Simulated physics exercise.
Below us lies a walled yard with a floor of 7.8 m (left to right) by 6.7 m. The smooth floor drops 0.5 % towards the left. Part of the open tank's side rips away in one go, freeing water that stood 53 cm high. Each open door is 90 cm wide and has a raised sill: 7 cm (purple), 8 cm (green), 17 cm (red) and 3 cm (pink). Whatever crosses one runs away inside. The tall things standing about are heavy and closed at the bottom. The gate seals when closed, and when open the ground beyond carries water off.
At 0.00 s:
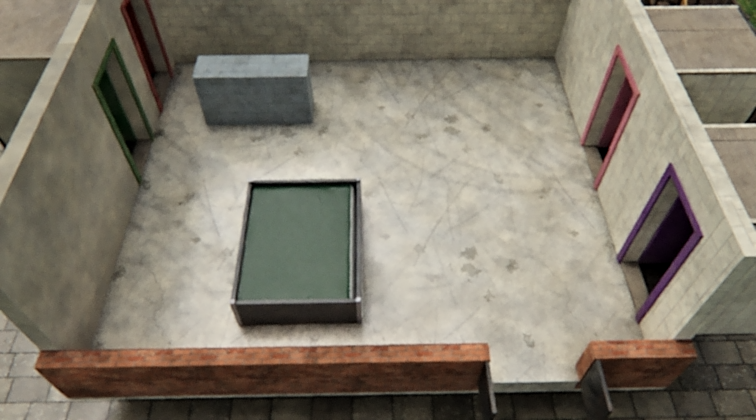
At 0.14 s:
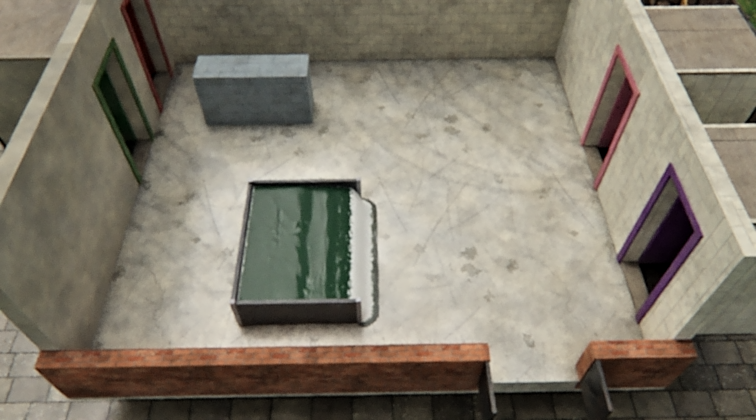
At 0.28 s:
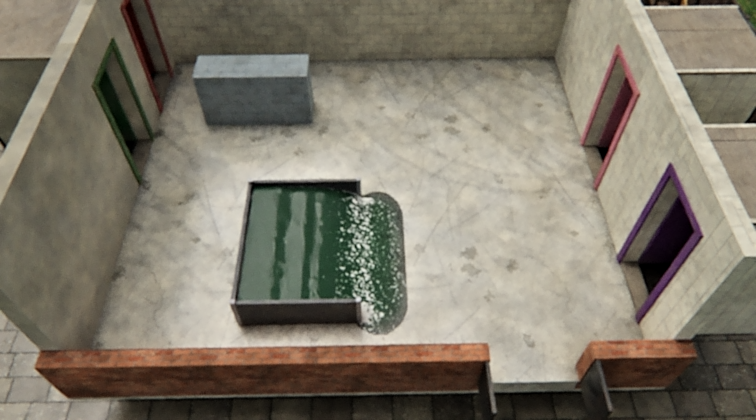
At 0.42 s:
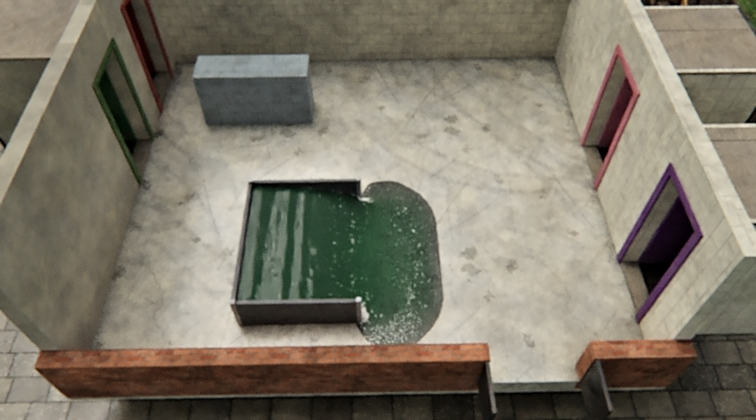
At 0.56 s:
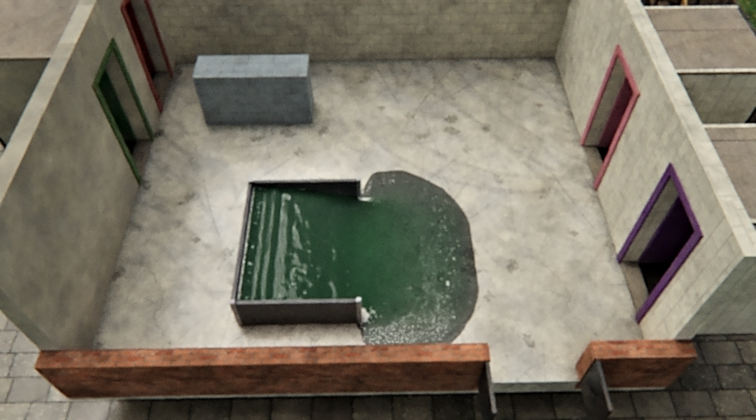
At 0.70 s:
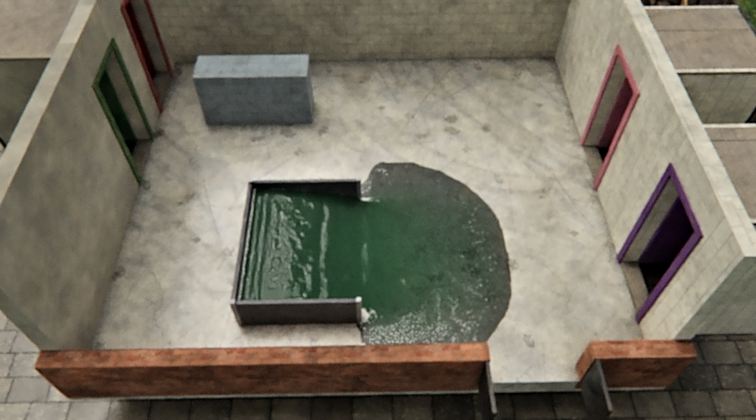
A walled yard with a pale, stained floor is seen from above by a still camera, with a low reddish-brown wall and a gap along the near side. An open dark-sided tank of green water stands left of centre, a grey block behind it, green and red doorways at left, pink and purple at right. The tank's right side gives way, and water rushes out, foaming and spreading rightward in a widening rounded pool.
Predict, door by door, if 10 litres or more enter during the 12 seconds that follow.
Door by door: At the purple door it exceeds the limit; at the green door it does not reach the limit; at the red door it stays under the limit; at the pink door it exceeds the limit.
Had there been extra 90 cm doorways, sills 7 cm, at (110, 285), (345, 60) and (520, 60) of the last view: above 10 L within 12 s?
In that order: Under, under, past it.
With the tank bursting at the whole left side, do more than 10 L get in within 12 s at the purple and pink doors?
Then: Purple under, pink not over.
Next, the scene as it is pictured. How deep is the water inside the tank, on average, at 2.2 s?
Some 15 cm.
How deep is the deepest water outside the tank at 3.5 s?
Roughly 18 cm.
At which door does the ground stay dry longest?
Last comes the green one.
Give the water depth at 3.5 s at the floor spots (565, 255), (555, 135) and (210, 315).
In that order: 8, 9 and 0 cm.
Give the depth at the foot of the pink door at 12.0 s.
Some 2.0 cm.
After 1.4 s water covers 30 % of the floor and is deepest (20 cm) near (375, 287); purple door 8 cm at the sill, 0 L in, green door not reached, red door not reached, pink door not reached.
After 2.2 s water covers 40 % of the floor and is deepest (28 cm) near (639, 362); purple door 20 cm at the sill, 45 L in, green door not reached, red door not reached, pink door 11 cm at the sill, 5 L in.
After 3.5 s water covers 40 % of the floor and is deepest (18 cm) near (587, 363); purple door 18 cm at the sill, 134 L in, green door not reached, red door not reached, pink door 11 cm at the sill, 59 L in.
After 7.0 s water covers 55 % of the floor and is deepest (8 cm) near (521, 62); purple door 4 cm at the sill, 174 L in, green door not reached, red door not reached, pink door 4 cm at the sill, 94 L in.
After 12.0 s water covers 75 % of the floor and is deepest (10 cm) near (184, 67); purple door 1 cm at the sill, 174 L in, green door 1 cm at the sill, 0 L in, red door 8 cm at the sill, 0 L in, pink door 2 cm at the sill, 95 L in.
